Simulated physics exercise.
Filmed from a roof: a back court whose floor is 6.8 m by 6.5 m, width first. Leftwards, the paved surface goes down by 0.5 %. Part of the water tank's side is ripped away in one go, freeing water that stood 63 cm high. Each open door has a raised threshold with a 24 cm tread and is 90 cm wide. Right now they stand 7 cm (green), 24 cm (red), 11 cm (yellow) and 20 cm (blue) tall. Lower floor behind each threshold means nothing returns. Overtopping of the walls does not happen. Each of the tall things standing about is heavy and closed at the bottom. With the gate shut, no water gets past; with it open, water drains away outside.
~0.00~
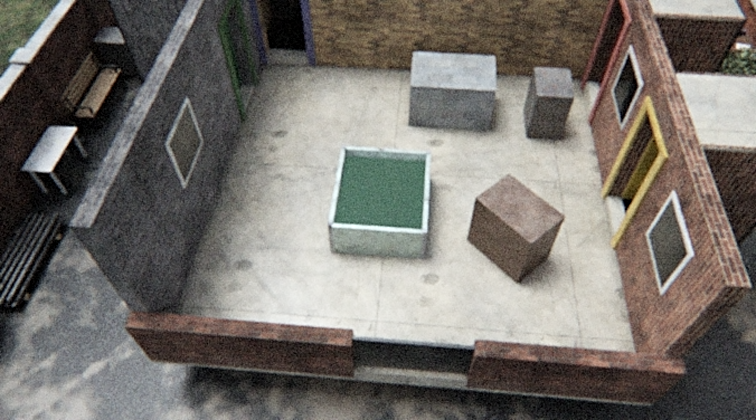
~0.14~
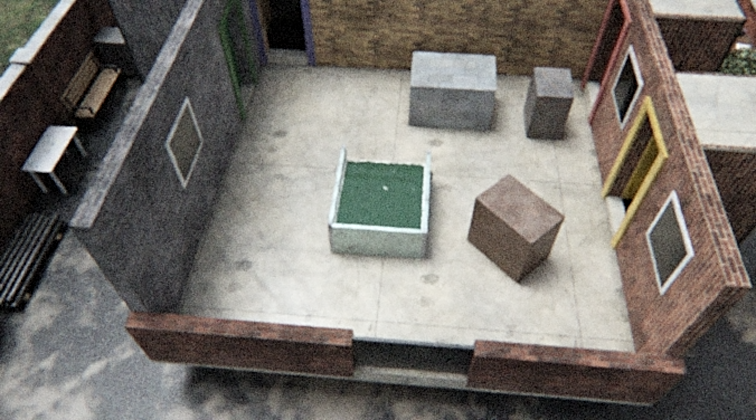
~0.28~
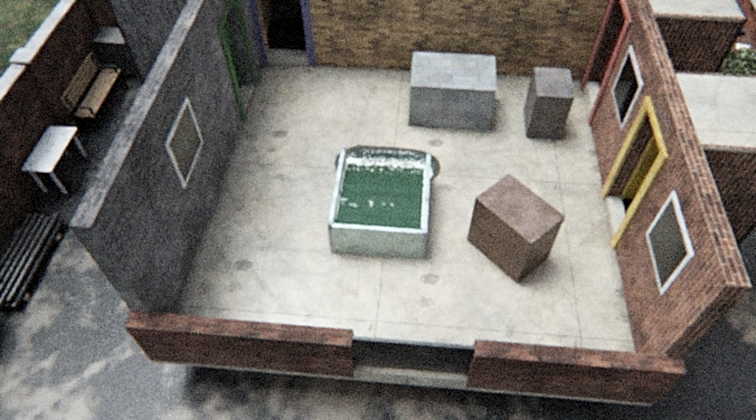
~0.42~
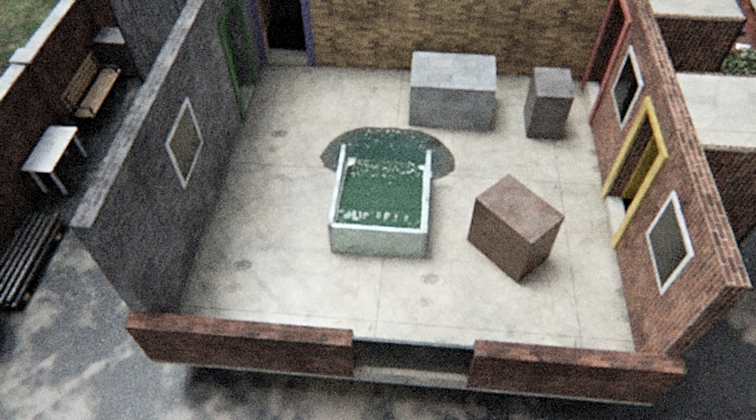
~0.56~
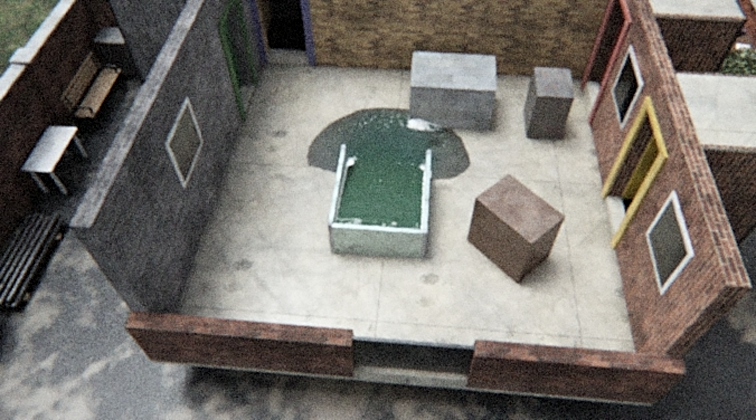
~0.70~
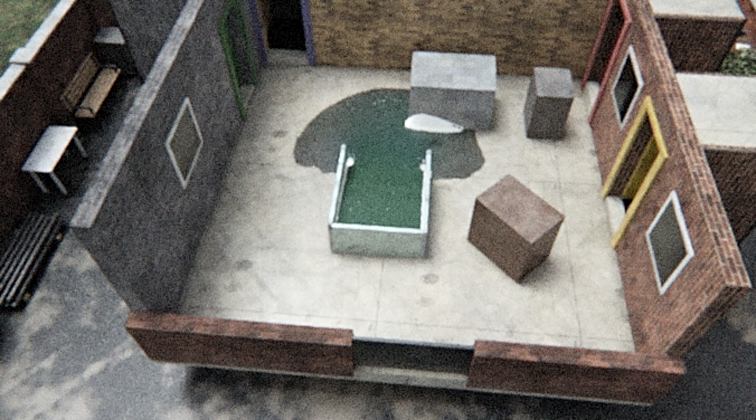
A walled back court with a pale paved floor is seen from above, with brick walls, a dark grey wall on the left and a yellow-framed opening on the right. A pale-sided tank of green water sits near the middle, with a brown block to its right and two grey blocks behind. The tank's far side opens and water pours out, spreading backwards in a widening dark fan to the larger block, while the view stays still.
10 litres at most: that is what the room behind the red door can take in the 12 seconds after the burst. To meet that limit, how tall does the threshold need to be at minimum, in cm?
At least 7 cm or so.
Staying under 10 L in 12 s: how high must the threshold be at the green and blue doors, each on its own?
You'd want about 12.0 centimetres at green and about 20 centimetres at blue.
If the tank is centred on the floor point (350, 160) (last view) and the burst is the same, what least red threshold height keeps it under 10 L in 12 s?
Near 14.0 cm.
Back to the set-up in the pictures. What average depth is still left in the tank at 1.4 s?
About 26 centimetres on average.
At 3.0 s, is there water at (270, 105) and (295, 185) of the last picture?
Note: Point one reached; point two not yet reached.
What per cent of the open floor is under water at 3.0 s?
About 40 per cent.
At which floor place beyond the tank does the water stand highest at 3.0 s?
Near (263, 63).
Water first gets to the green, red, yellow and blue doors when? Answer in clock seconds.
For green it's 2.0 s, for red 3.2 s, for yellow 2.8 s, and for blue 1.8 s.
After 1.4 s water covers 25 % of the floor, deepest (34 cm) near (416, 130); it has not reached the red door.
After 3.0 s water covers 40 % of the floor, deepest (31 cm) near (263, 63); it has not reached the red door.
After 12.0 s water covers 95 % of the floor, deepest (6 cm) near (390, 323); 4 cm at the red door, 0 litres in over its 24 cm threshold.
At the red door as built, the water arrived by 3.2 s and peaked near 11 cm at 4.4 s.
With a threshold of 6 cm, 16 litres would have come in within the 12 s; with 8.5 cm, 5 litres. So under 10 litres takes about 7 cm.
